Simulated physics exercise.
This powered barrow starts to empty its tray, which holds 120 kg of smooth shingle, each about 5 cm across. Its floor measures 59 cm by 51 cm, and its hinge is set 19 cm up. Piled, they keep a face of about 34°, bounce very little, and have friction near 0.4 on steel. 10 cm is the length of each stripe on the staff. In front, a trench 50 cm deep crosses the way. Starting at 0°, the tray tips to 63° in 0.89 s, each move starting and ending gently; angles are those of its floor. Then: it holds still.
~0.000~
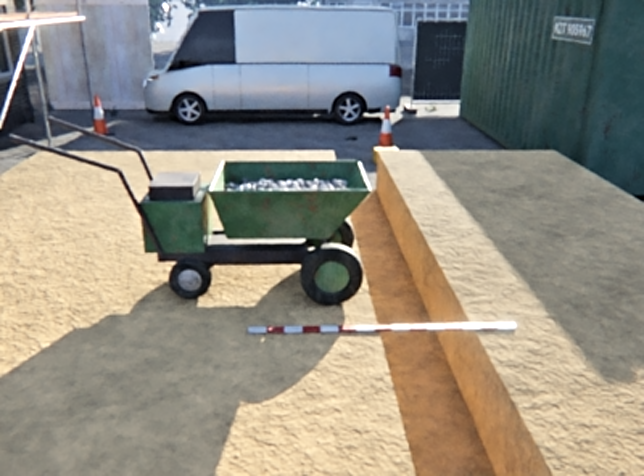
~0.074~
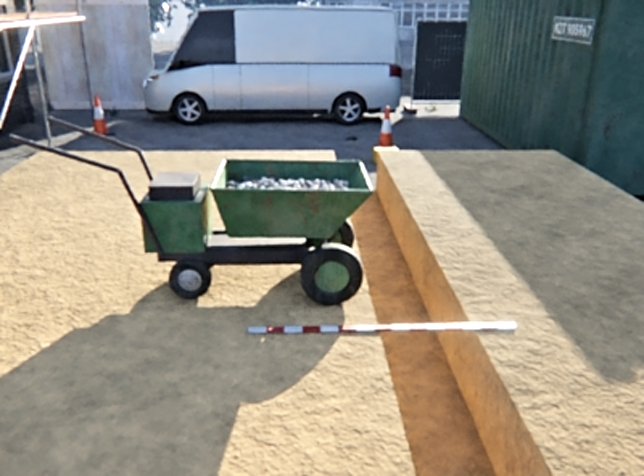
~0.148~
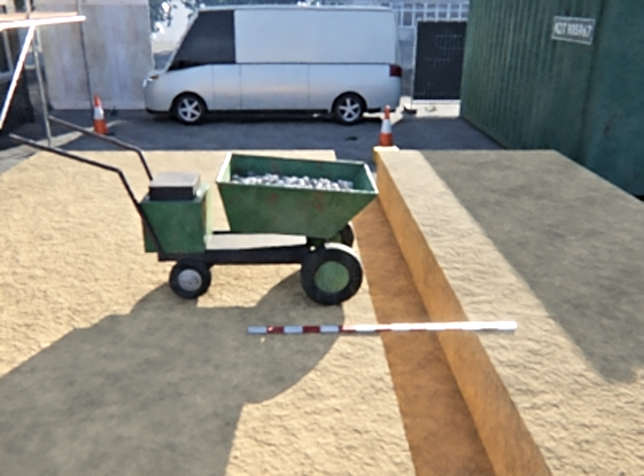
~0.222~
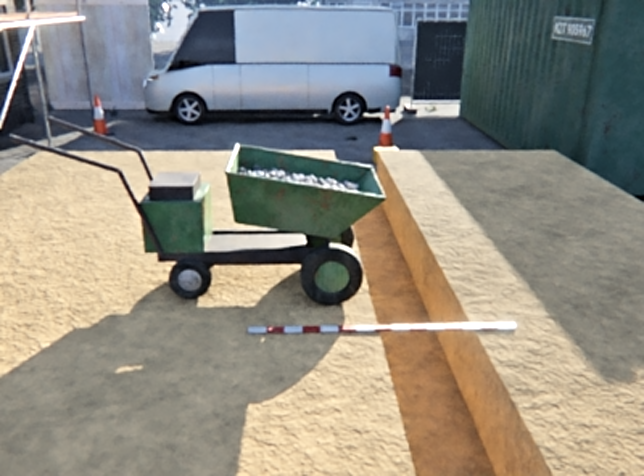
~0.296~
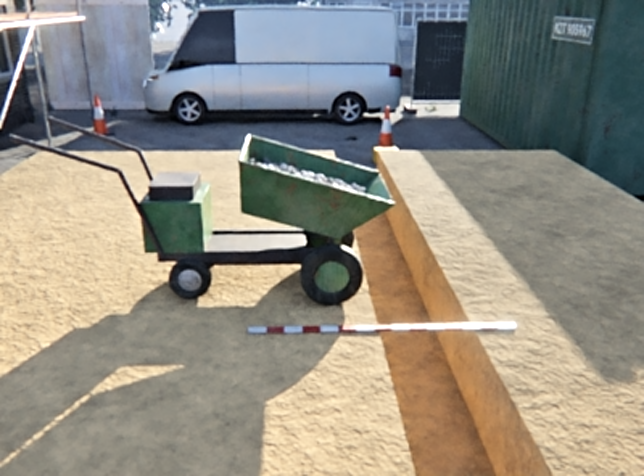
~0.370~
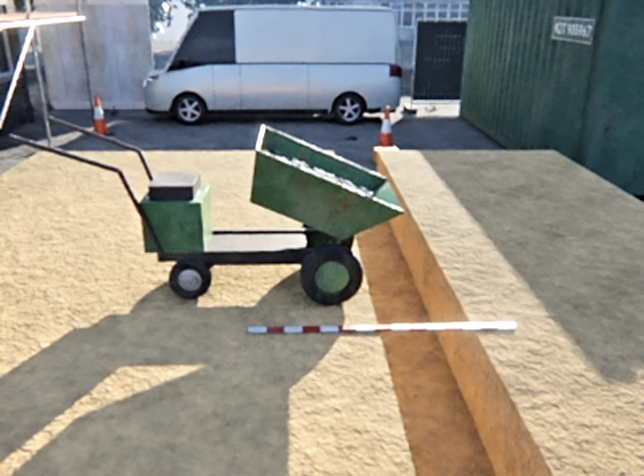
A sandy work yard with a narrow trench cut through it is seen from a raised, unmoving viewpoint, with a silver van behind. A green powered barrow loaded with grey stones stands left of the trench, near a red-and-white pole, two orange cones and a dark green container. The barrow stays put while its tray tilts steadily up and rightward, its shadow changing.
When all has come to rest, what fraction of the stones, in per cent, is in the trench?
At the end about 60 per cent of the stones are there.
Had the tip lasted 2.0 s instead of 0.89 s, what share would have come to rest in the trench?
Expected share: Around 75%.
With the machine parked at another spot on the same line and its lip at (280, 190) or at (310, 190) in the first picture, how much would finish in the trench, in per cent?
The first start gives about 80 per cent, the second about 100.
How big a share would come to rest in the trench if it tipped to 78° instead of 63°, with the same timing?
I'd guess some 65 in a hundred.
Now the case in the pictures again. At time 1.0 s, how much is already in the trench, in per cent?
Roughly 15% by that time.
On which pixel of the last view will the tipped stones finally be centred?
Near (438, 331).
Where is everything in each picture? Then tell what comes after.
The first frame shows lip at (371, 191), floor tilted 0°, highest stones at (285, 186).
The second frame shows lip at (373, 192), floor tilted 1°, highest stones at (279, 185); the stones move at 0.2 m/s on average.
In the third frame, the tray is at 5°, its lip at (378, 194); the top of the load is at (274, 182); the stones move at 0.5 m/s on average.
The fourth frame shows lip at (386, 199), floor tilted 10°, highest stones at (255, 175); the stones move at 0.7 m/s on average.
In the fifth frame, the tray is at 16°, its lip at (395, 205); the top of the load is at (260, 166); the stones move at 0.8 m/s on average.
The sixth frame shows lip at (404, 213), floor tilted 24°, highest stones at (268, 157); the stones move at 0.9 m/s on average.
After 0.7 s the floor is at 53°; 100 % in the tray; the foremost stones are at (406, 232).
After 1.0 s the floor is at 63°; 80 % in the tray, 14 % in the trench, 6 % past the trench; the foremost stones are at (467, 275).
After 1.3 s the floor is at 63°; 39 % in the tray, 24 % in the trench, 38 % past the trench; the foremost stones are at (543, 274).
After 3.3 s the floor is at 63°; 0 % in the tray, 60 % in the trench, 40 % past the trench; the foremost stones are at (614, 271).
